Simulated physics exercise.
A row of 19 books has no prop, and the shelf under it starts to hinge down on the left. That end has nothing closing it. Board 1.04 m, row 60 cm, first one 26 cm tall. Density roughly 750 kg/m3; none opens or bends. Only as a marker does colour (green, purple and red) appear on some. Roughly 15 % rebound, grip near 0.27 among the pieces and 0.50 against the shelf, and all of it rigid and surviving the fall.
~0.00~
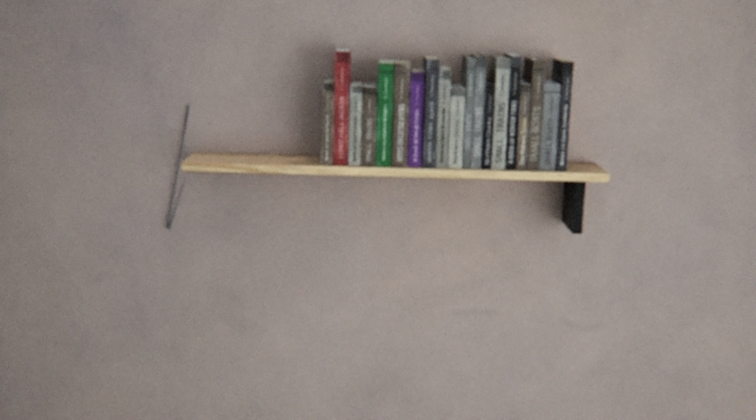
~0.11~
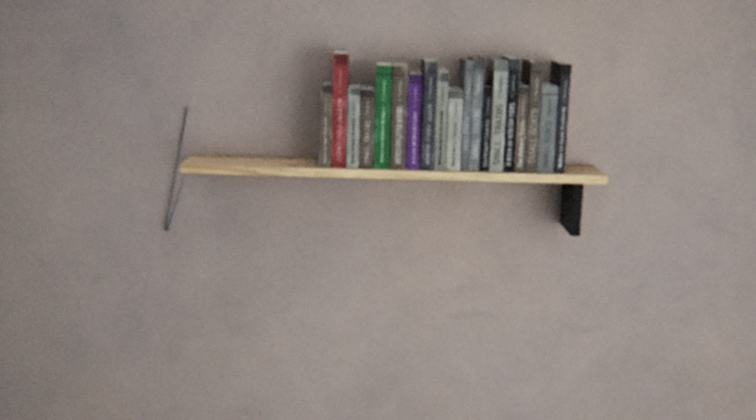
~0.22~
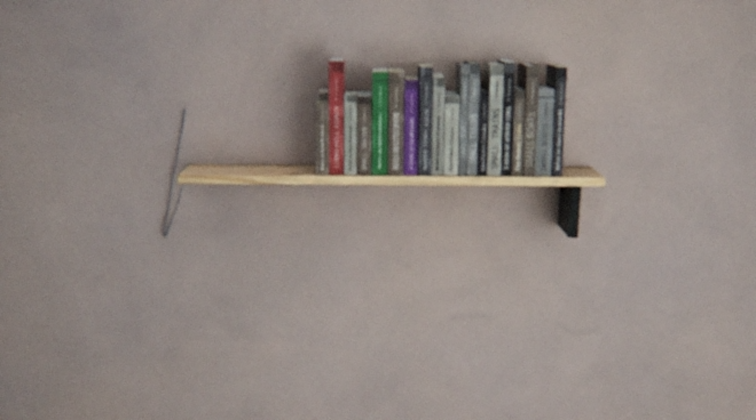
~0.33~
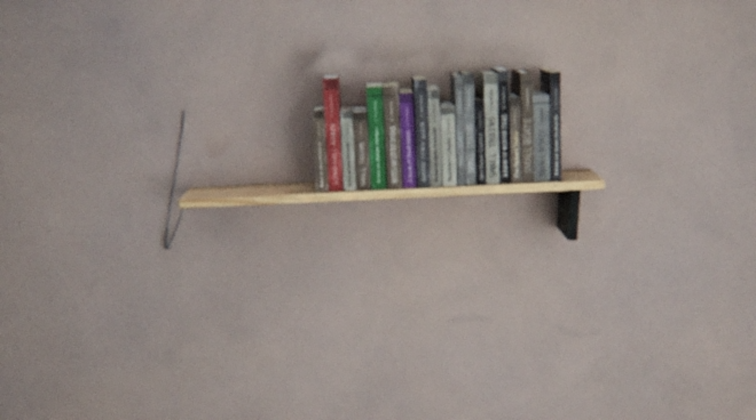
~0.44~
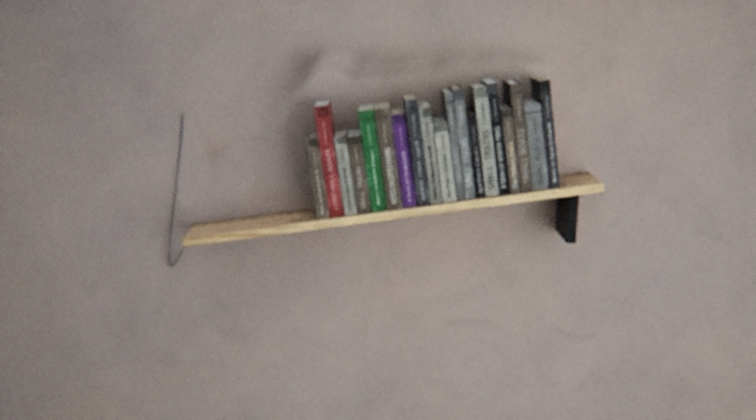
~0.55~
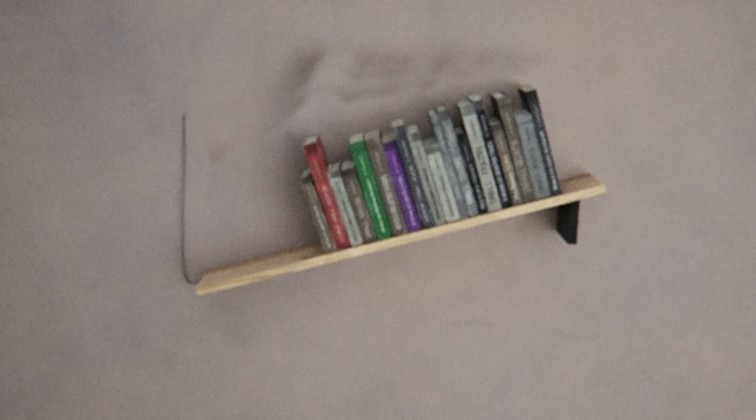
A wooden shelf holding a row of upright books slowly swung down on its left side while the right stayed up on its bracket, and the books tilted leftward along with it.
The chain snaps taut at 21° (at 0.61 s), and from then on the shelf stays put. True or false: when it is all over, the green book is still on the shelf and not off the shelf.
True.
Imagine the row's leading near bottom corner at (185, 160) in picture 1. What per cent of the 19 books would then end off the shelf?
50 percent.
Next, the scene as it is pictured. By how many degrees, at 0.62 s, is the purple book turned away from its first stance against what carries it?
Angle from initial pose, roughly 10 deg - estimate.
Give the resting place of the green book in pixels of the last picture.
It finishes near pixel (231, 269) of the last picture.
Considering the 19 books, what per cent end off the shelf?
15 per cent.
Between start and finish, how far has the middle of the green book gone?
Close to 55 cm, in a straight line.
Around 0.62 s, none of the 19 books off the shelf, 19 disturbed; green book tipped 9°; red book tipped 12°.
Around 0.78 s, none of the 19 books off the shelf, 19 disturbed; green book tipped 38°; red book tipped 48°.
Around 1.04 s, none of the 19 books off the shelf, 19 disturbed; green book on its side; red book on its side.
Around 1.38 s, 3 of the 19 books off the shelf; green book on its side; red book upside down.
Finally (1.8 s), 3 of the 19 books off the shelf; green book on its side; red book on its side; purple book on its side. Seen by the last camera, middles, green book near (231, 269).
